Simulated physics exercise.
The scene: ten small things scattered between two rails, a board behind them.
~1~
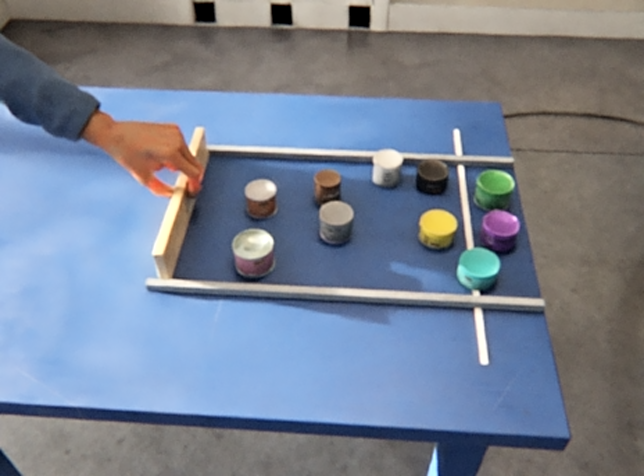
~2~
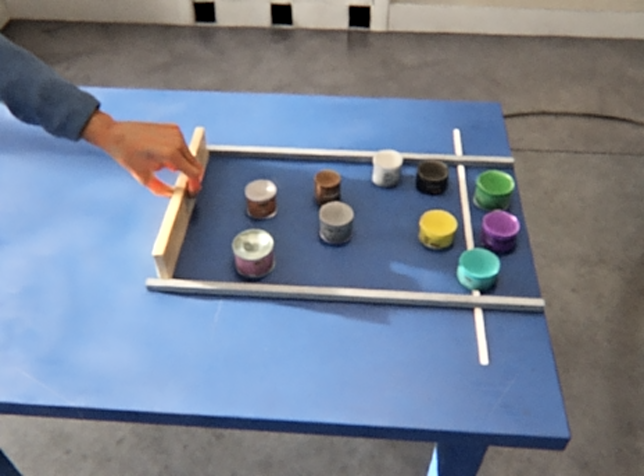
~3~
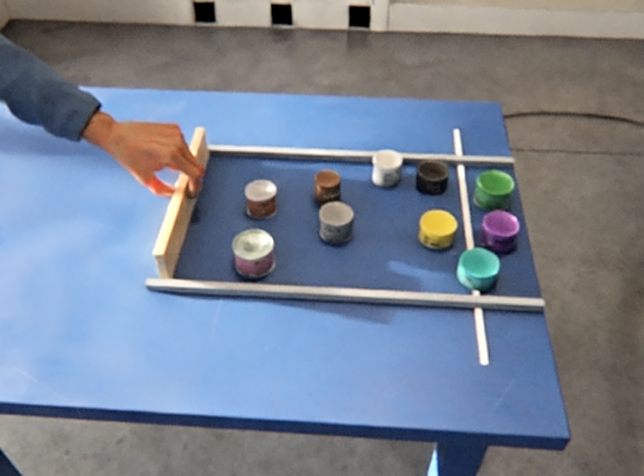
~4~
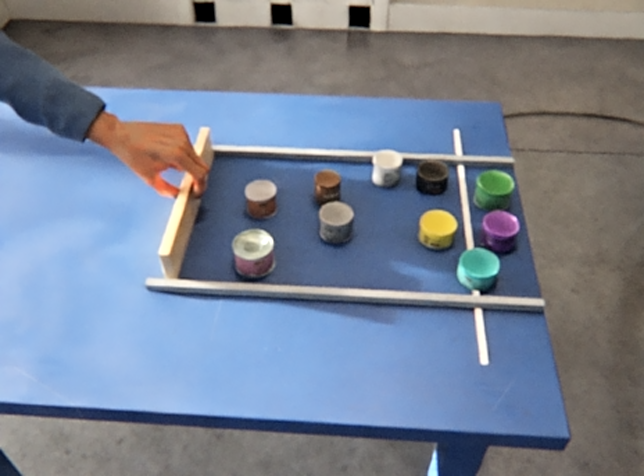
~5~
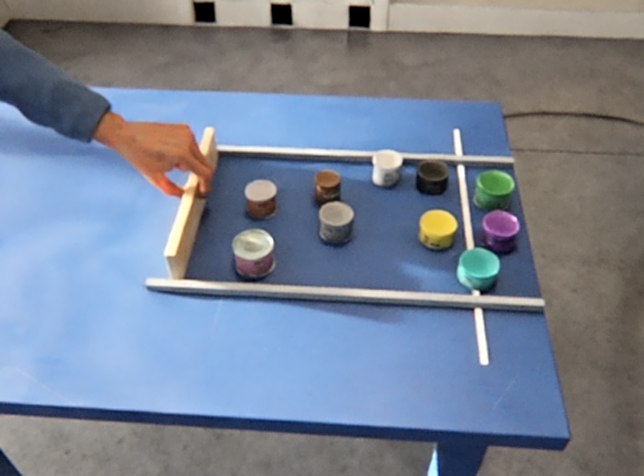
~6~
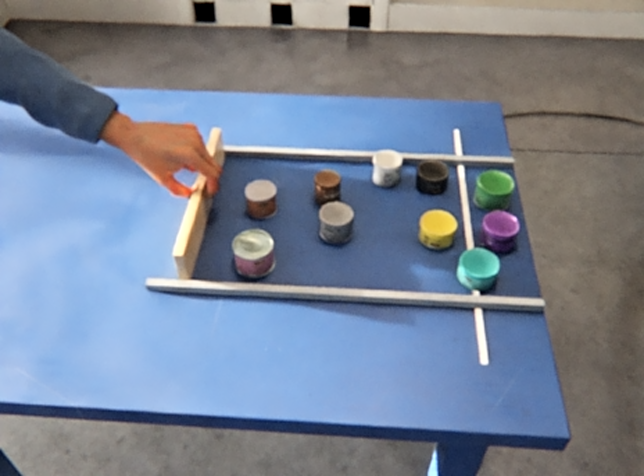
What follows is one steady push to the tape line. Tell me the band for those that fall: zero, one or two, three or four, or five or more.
Outcome: The number that fall off is one or two.
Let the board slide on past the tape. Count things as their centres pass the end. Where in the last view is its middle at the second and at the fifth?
About (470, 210), then (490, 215).
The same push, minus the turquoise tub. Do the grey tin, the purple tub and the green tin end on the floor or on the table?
The grey tin remains up; the purple tub falls; the green tin survives.
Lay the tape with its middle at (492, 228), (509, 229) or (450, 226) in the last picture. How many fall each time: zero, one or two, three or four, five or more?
Taking them in turn, five or over; at least five; one to two.
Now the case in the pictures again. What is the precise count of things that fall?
The count is 1.
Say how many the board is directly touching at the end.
5 of them.
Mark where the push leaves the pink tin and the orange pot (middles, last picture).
The pink tin at (496, 266), the orange pot at (484, 209).
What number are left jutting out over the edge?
It comes to 3.
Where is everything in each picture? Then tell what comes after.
Green tin (493, 192); purple tub (499, 232); turquoise tub (478, 270); board (184, 199); tape (468, 227), in the first picture.
Purple tub (499, 232); brown tub (328, 189), in the second picture.
Turquoise tub (478, 270); board (185, 199), in the third picture.
Green tin (493, 192); grey tin (336, 223), in the fourth picture.
Purple tub (499, 232); yellow tin (437, 230), in the fifth picture.
Green tin (493, 192); purple tub (499, 232); turquoise tub (478, 270); board (202, 200); tape (468, 227), in the sixth picture.
Soon after, none off yet; green tin at rest near (493, 192); purple tub at rest near (499, 232); turquoise tub at rest near (478, 270).
In the end, the number that fall off is one or two; gone, purple tub.
